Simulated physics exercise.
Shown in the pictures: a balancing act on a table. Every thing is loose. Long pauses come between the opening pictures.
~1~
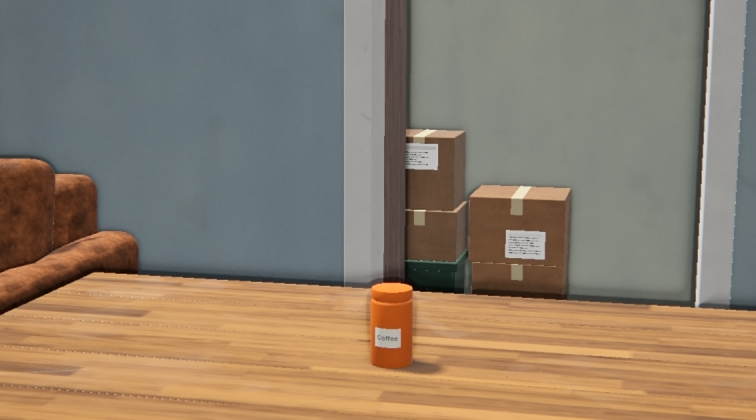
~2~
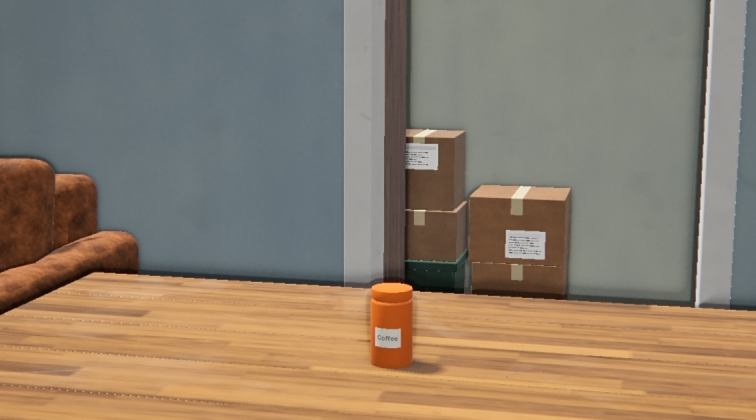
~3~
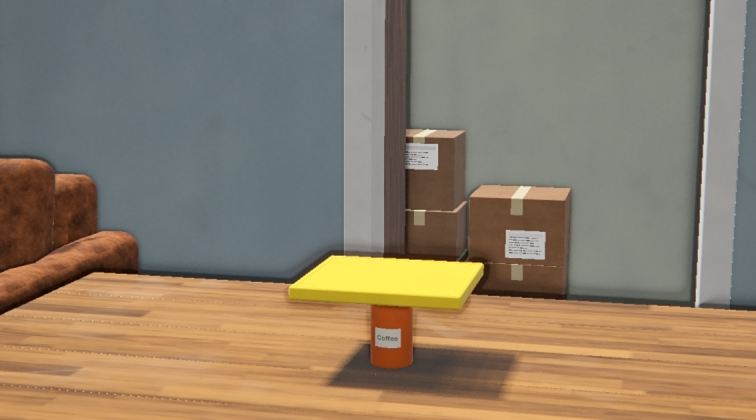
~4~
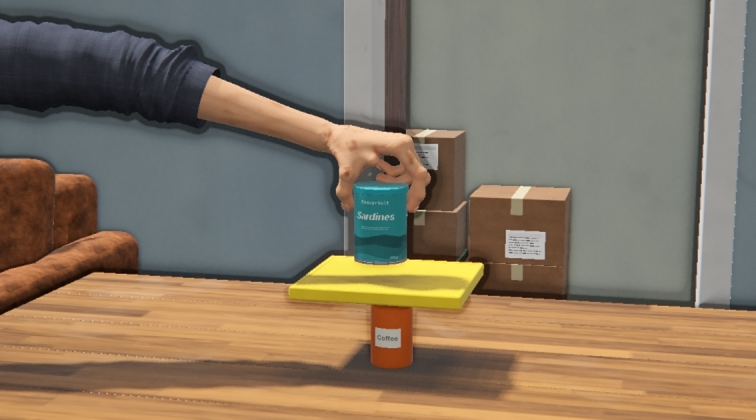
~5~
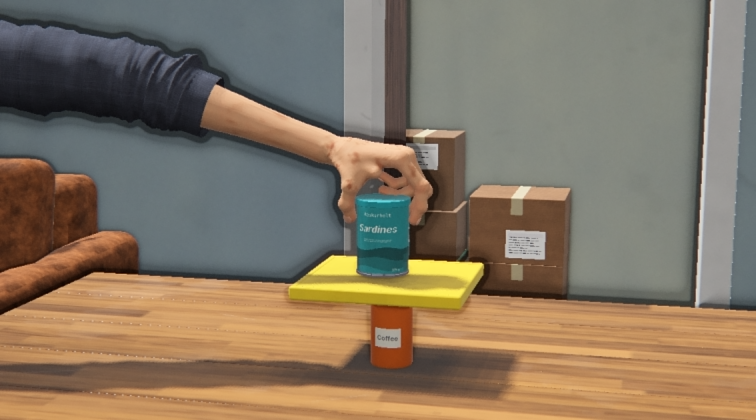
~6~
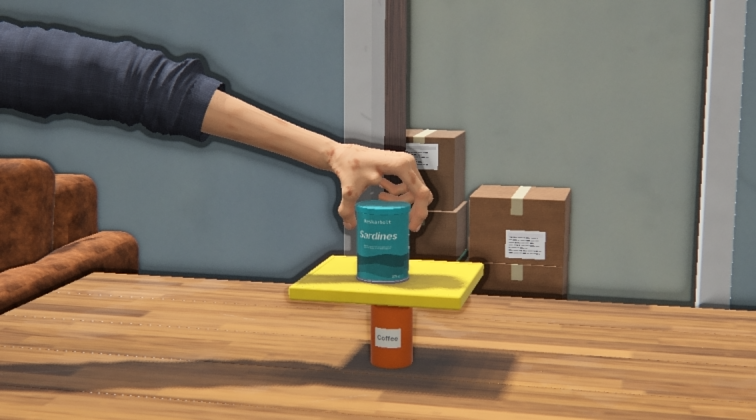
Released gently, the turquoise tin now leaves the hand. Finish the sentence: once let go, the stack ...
Once let go, the stack stays put.
Then, 0.80 s later than the last frame, all is still.
Then, 1.70 s later than the last frame, turquoise tin resting near (383, 243).
When it is over, all 3 as before. End places, in pixels of the last picture, turquoise tin near (383, 243). The stack stays up.
